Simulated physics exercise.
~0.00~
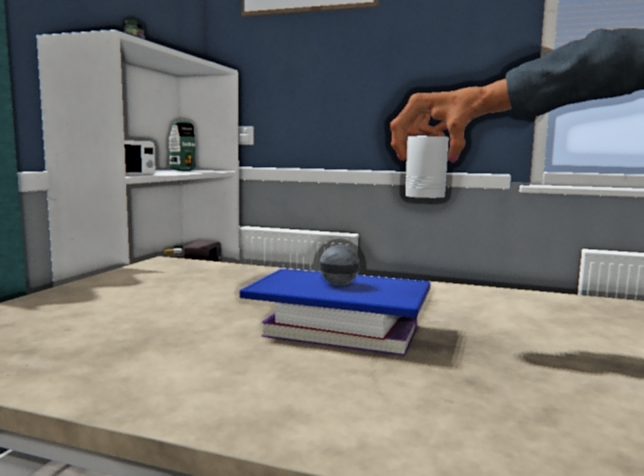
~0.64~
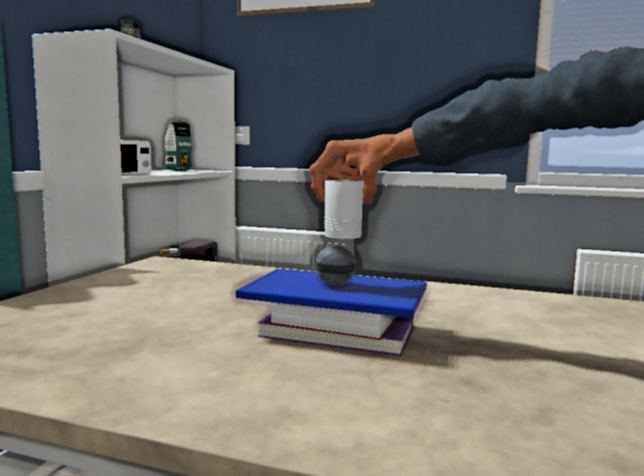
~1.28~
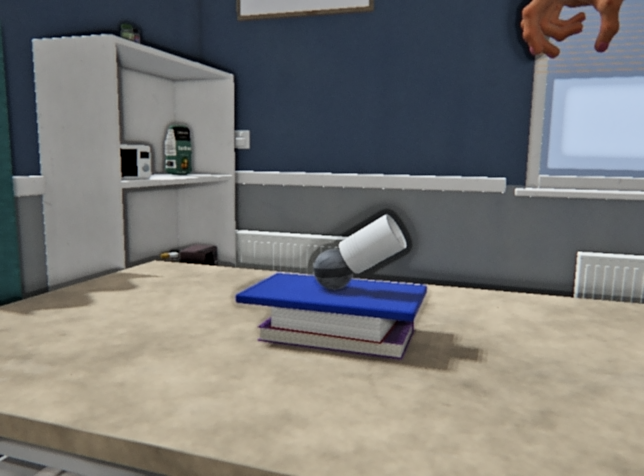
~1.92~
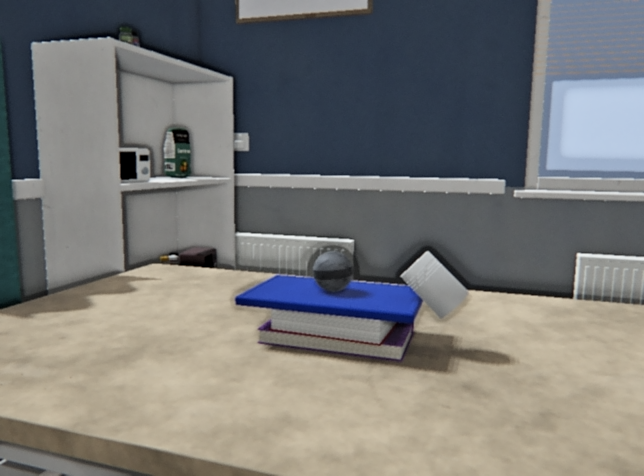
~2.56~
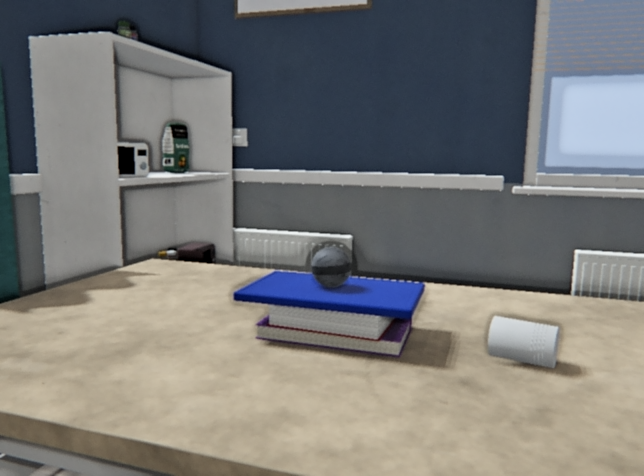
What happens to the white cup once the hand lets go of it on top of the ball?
It does not stay balanced, but tips to the right, tumbles off the pile and ends up on its side on the table. The ball, tray and books stay where they are.
